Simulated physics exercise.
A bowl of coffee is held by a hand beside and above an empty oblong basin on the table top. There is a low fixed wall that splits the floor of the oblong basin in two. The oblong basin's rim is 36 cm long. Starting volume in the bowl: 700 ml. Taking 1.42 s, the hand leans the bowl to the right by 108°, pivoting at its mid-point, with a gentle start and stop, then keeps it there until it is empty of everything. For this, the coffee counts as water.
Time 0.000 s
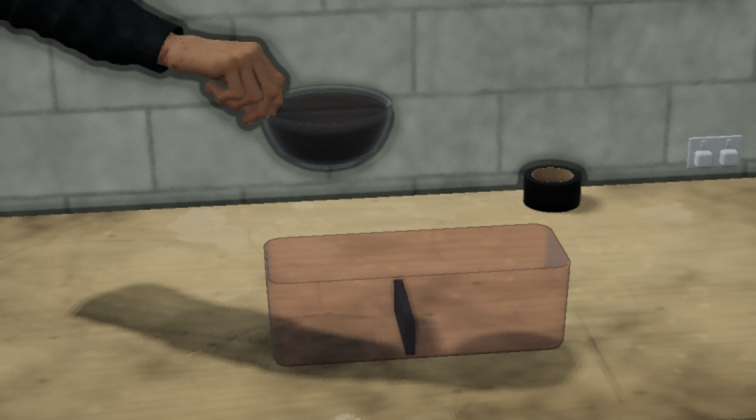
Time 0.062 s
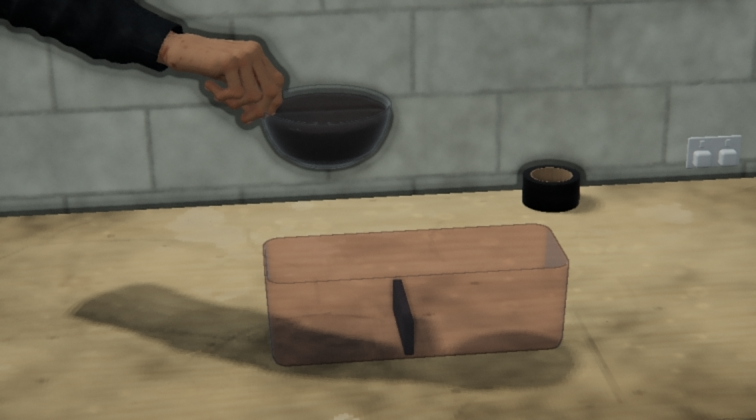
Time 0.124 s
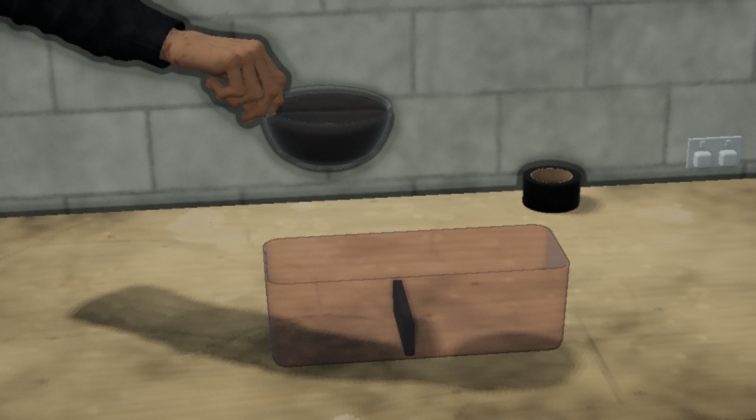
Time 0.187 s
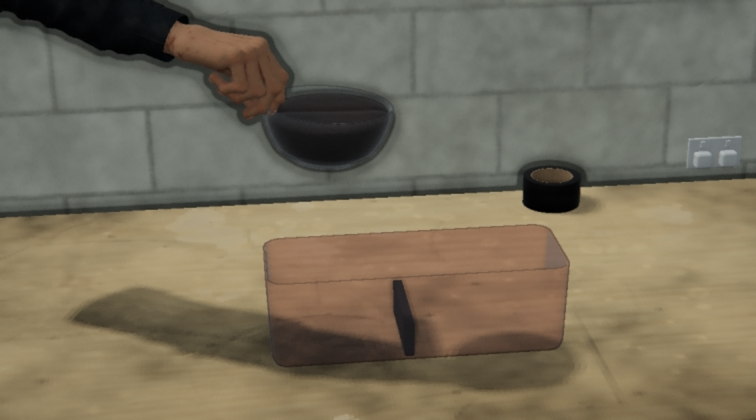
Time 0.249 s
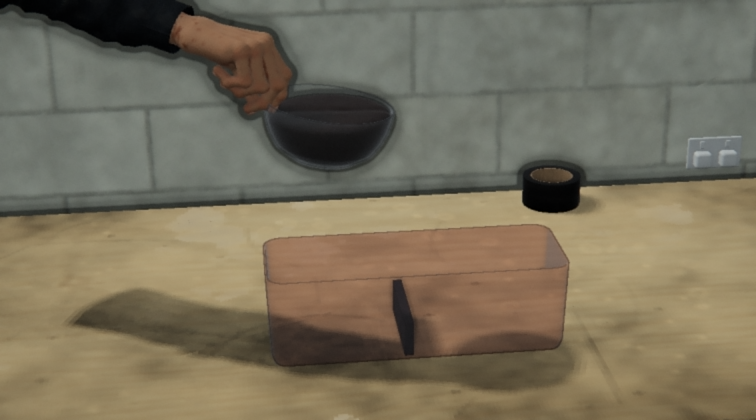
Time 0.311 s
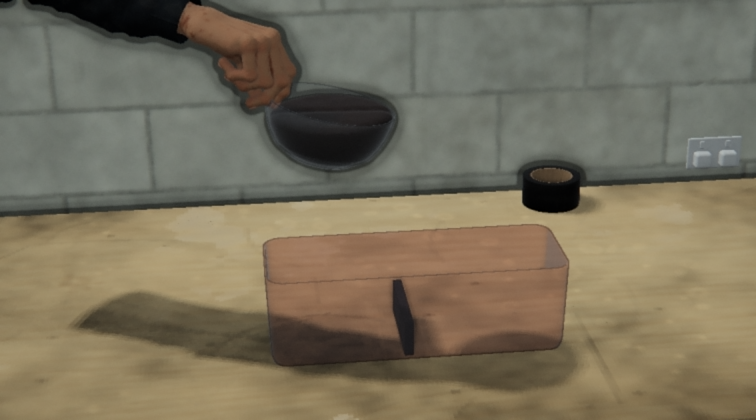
A hand slowly tilting a dark bowl slightly to the right above a clear pinkish oblong basin on a table.
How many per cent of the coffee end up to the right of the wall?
About 89 per cent.
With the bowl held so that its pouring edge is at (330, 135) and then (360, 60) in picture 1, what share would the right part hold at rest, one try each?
In order, 25 and 80 per cent.
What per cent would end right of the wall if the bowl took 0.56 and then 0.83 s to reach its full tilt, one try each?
Some 75 and 80 per cent, in that order.
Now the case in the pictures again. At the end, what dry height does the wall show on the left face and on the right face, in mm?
For the left, around 42 mm; for the right, around 20 mm.
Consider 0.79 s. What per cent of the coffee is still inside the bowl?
Close to 36 in a hundred.
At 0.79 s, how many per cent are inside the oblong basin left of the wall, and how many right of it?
I'd say some 1 on the left and some 26 on the right.
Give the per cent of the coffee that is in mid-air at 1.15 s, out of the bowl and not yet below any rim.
6 per cent or so.
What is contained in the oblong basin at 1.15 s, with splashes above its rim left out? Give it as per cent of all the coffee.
Around 92 per cent of the whole.
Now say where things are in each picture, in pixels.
The first frame shows tilt 0°; pouring edge (391, 102); surface from (265, 114) to (388, 108); the oblong basin's rim runs from (266, 263) to (560, 246); the wall's top is at (404, 301).
The second frame shows tilt 1°; pouring edge (390, 103); surface from (264, 113) to (387, 108).
The third frame shows tilt 2°; pouring edge (391, 105); surface from (265, 114) to (388, 109).
The fourth frame shows tilt 5°; pouring edge (392, 108); surface from (266, 113) to (389, 110).
The fifth frame shows tilt 8°; pouring edge (393, 111); surface from (267, 112) to (391, 110).
The sixth frame shows tilt 12°; pouring edge (394, 116); surface from (269, 113) to (393, 110).
After 0.79 s the tilt is 64° and 35 per cent is still to pour, 1 is left of the wall and 27 right of it.
After 1.15 s the tilt is 99° and 1 per cent is still to pour, 7 is left of the wall and 86 right of it.
After 1.52 s the tilt is 108° and 0 per cent is still to pour, 10 is left of the wall and 89 right of it.
After 1.92 s the tilt is 108° and 0 per cent is still to pour, 10 is left of the wall and 89 right of it.
In the end 10 per cent lies left of the wall, 89 right of it and 1 outside.
